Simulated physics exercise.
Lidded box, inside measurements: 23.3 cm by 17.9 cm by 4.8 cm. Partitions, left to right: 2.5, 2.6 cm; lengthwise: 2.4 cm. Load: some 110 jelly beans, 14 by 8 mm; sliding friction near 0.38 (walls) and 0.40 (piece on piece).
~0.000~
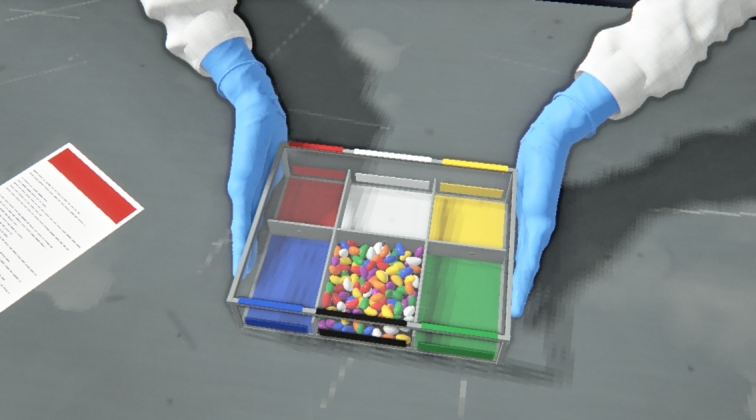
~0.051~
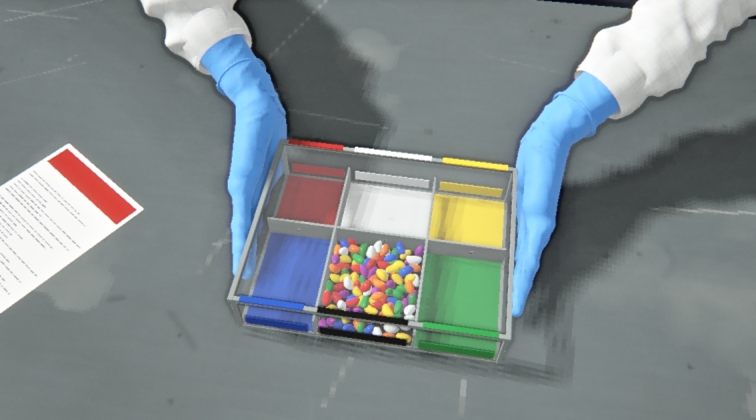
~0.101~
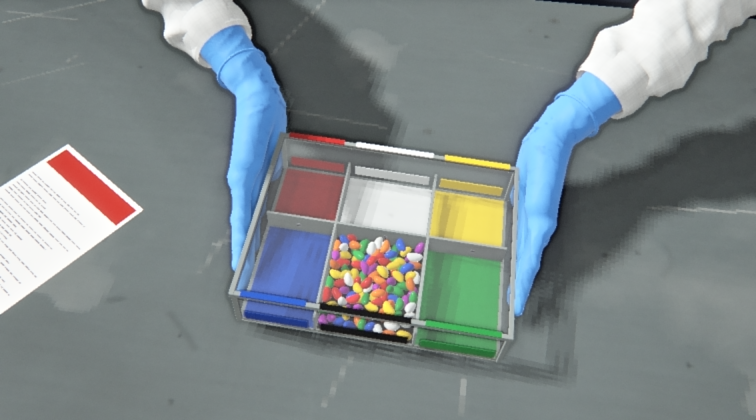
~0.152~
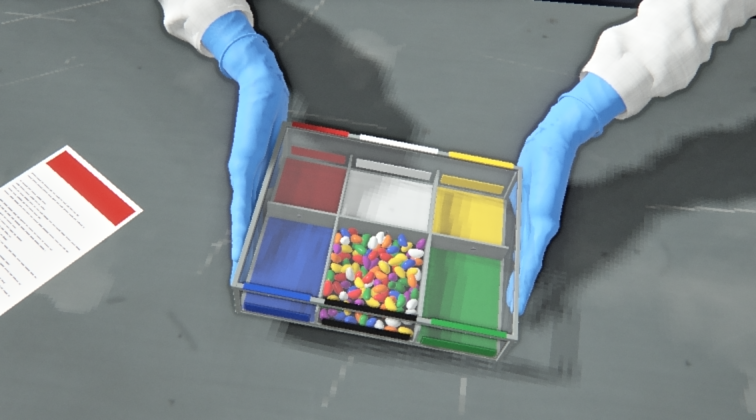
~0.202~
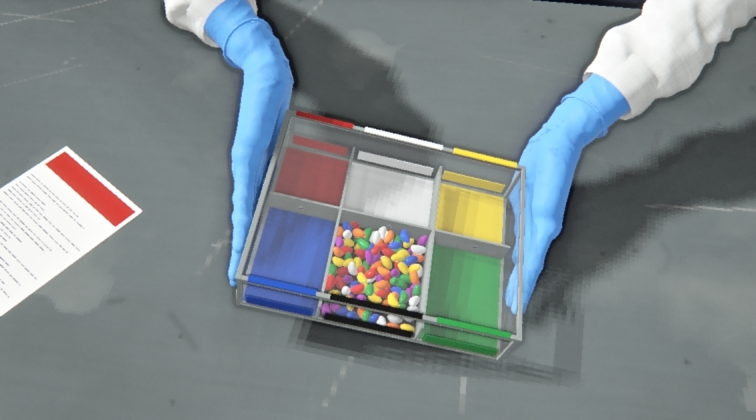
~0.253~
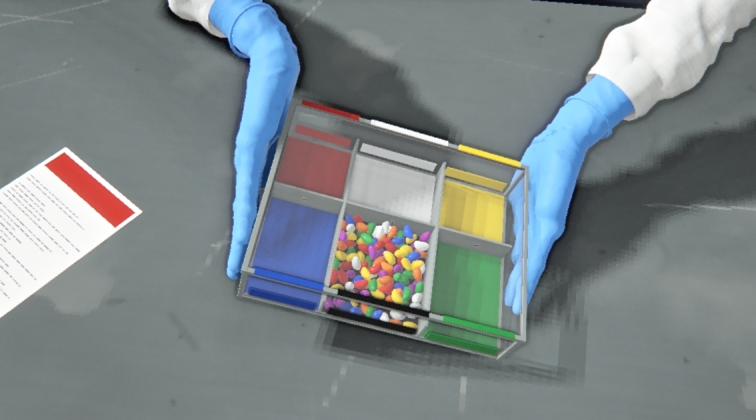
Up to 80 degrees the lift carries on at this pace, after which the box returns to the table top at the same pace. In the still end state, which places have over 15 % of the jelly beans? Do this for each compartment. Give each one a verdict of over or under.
Red compartment: Fails; blue compartment: Fails; green compartment: Succeeds; yellow compartment: Fails; white compartment: Fails; black compartment: Succeeds.
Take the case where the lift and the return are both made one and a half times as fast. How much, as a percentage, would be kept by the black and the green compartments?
Black 40 %, green 55 %.
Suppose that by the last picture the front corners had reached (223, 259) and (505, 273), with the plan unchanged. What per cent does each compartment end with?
By the end, red has 50%, blue has 0%, green has 0%, yellow has 0%, white has 10% and black has 40%.
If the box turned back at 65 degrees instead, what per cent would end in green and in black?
Result - green 15 %, black 85 %.
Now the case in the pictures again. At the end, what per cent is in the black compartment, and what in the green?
Black 55 %, green 45 %.
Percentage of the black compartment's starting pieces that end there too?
Share retained: Approx. 50 %.
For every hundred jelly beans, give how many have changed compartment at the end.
About 45 %.
After 1.13 s, tilt 80 degrees; green 20 %, black 80 %.
Then, at 1.72 s, tilt 35 degrees; green 45 %, black 55 %.
After 2.36 s, tilt 0 degrees; green 45 %, black 55 %.
In the end, at 2.7 s, red 0 %, blue 0 %, green 45 %, yellow 0 %, white 0 %, black 55 %.
